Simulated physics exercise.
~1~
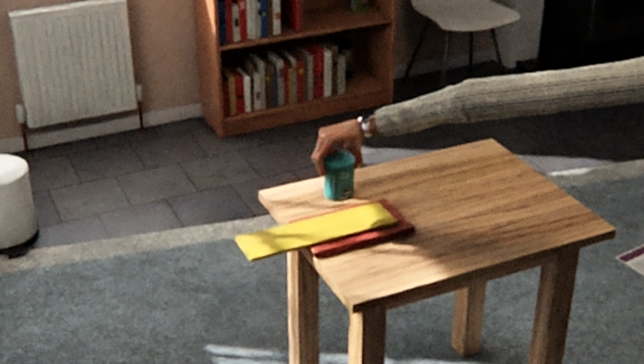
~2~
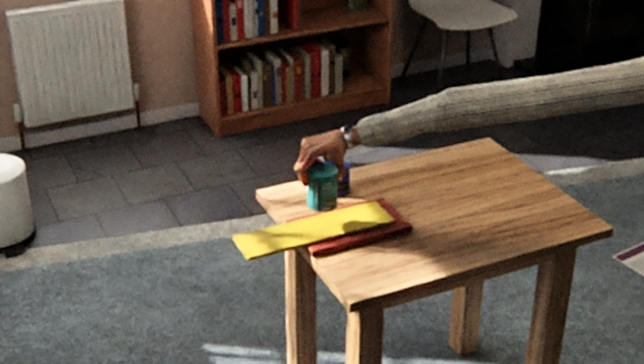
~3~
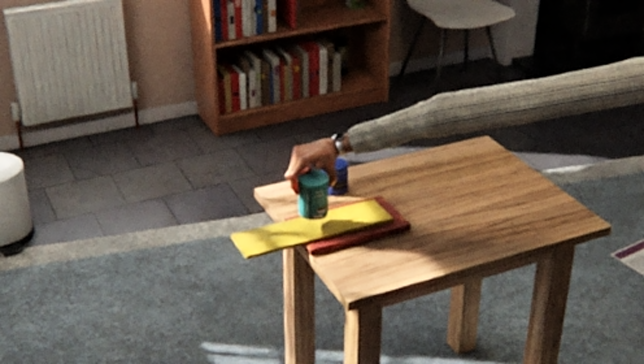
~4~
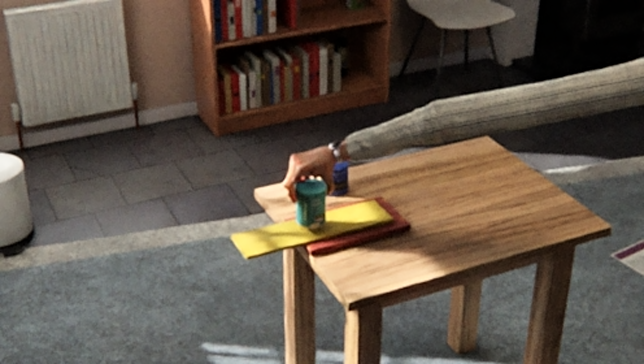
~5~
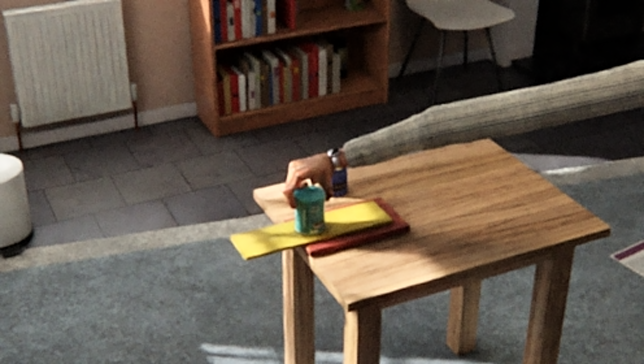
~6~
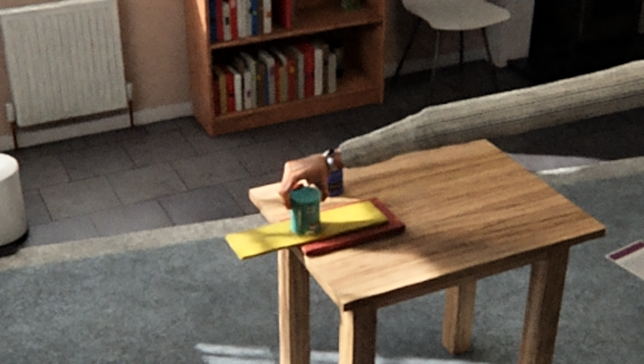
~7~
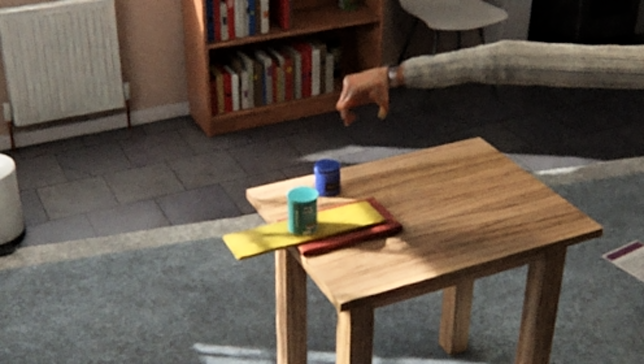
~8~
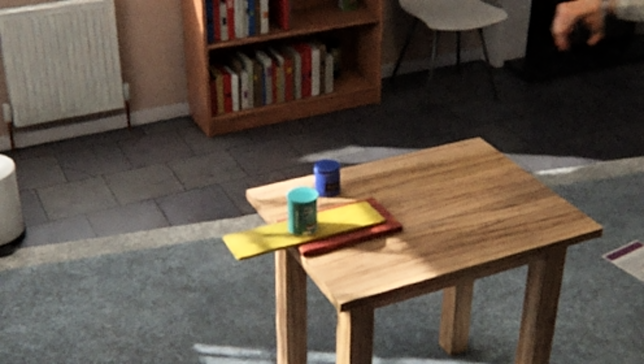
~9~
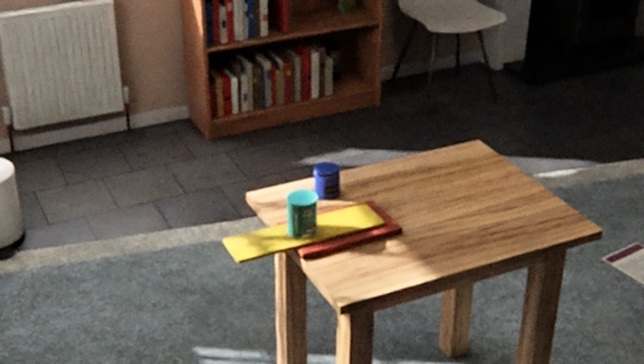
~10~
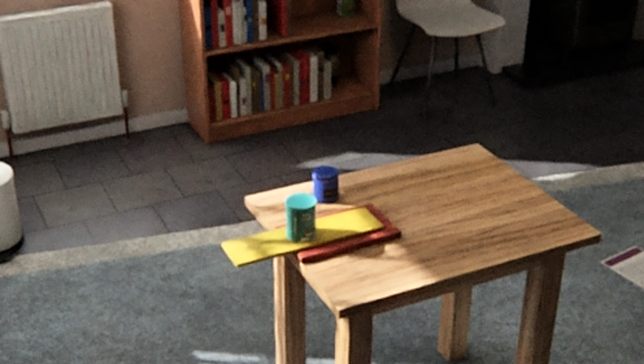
An arm in a light knitted sleeve reaches in from the right over a wooden table, seen from slightly above in a room with a bookcase, a white radiator and a chair behind. A yellow plank juts past the table's left edge, lying across a red slab, with a blue tin standing behind them. The hand carries a turquoise tin left and down and sets it upright on the plank. It holds on briefly, then lets go and withdraws to the right, out of view. The plank stays balanced, with the turquoise tin still standing on it.
